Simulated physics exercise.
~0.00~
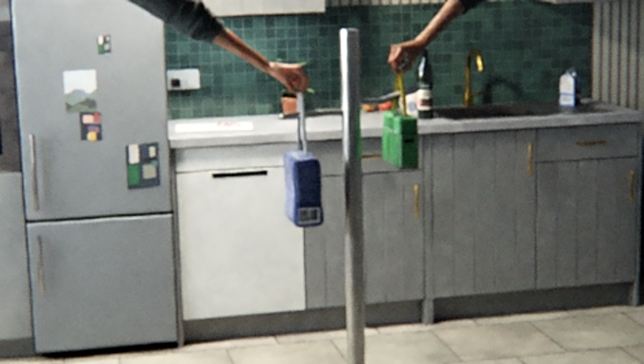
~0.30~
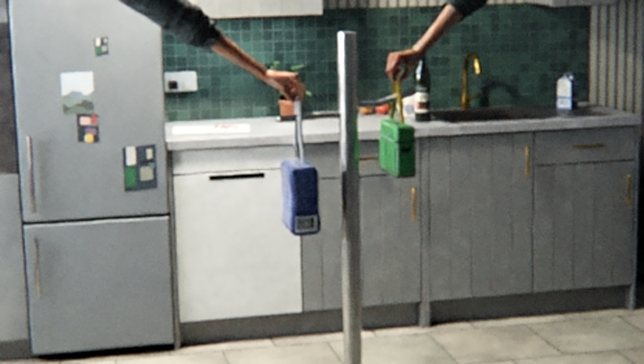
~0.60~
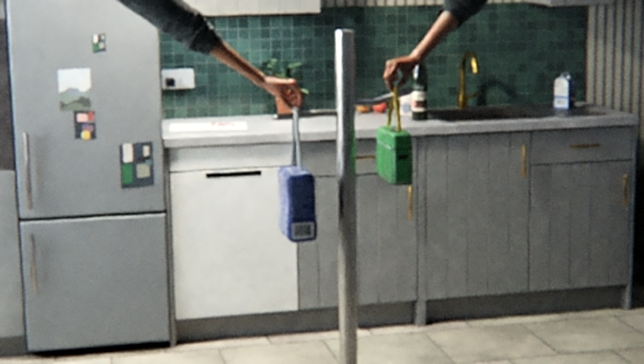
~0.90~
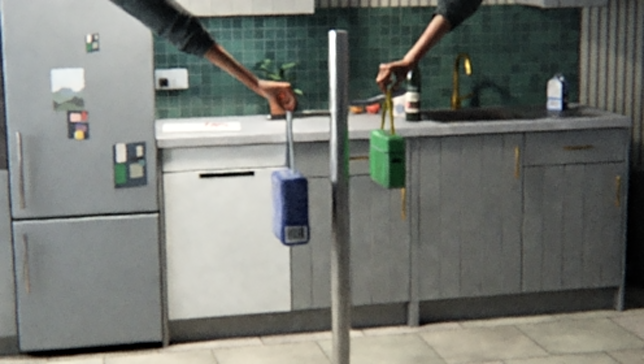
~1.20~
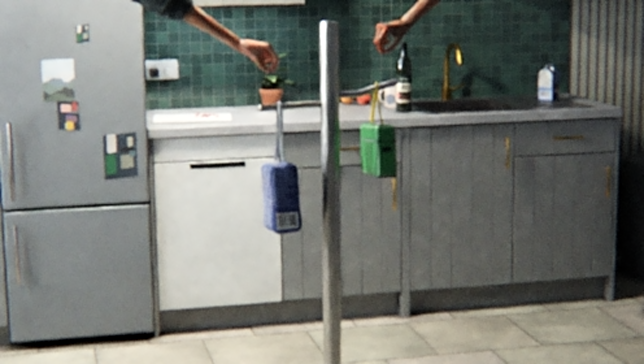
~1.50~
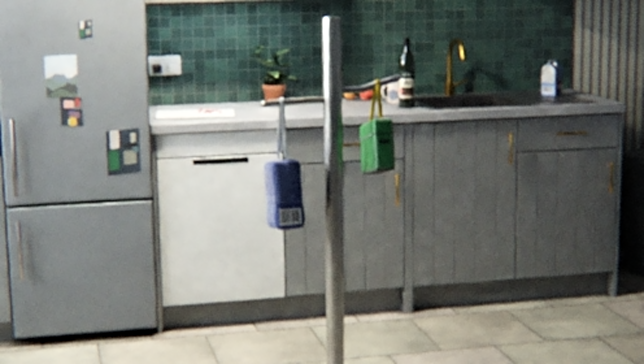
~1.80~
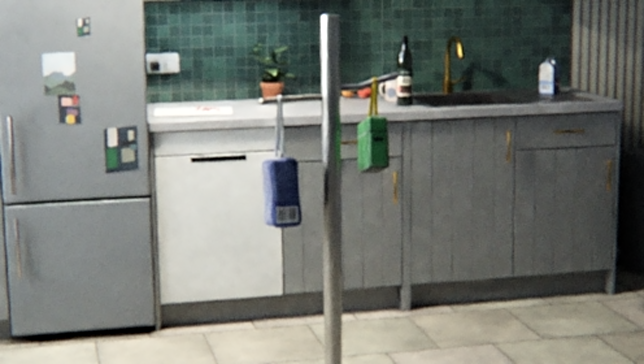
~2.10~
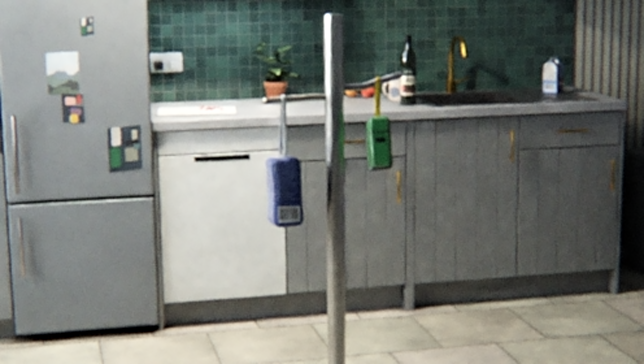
Two hands lower a blue sack and a green case onto a stand, leaving both hanging.
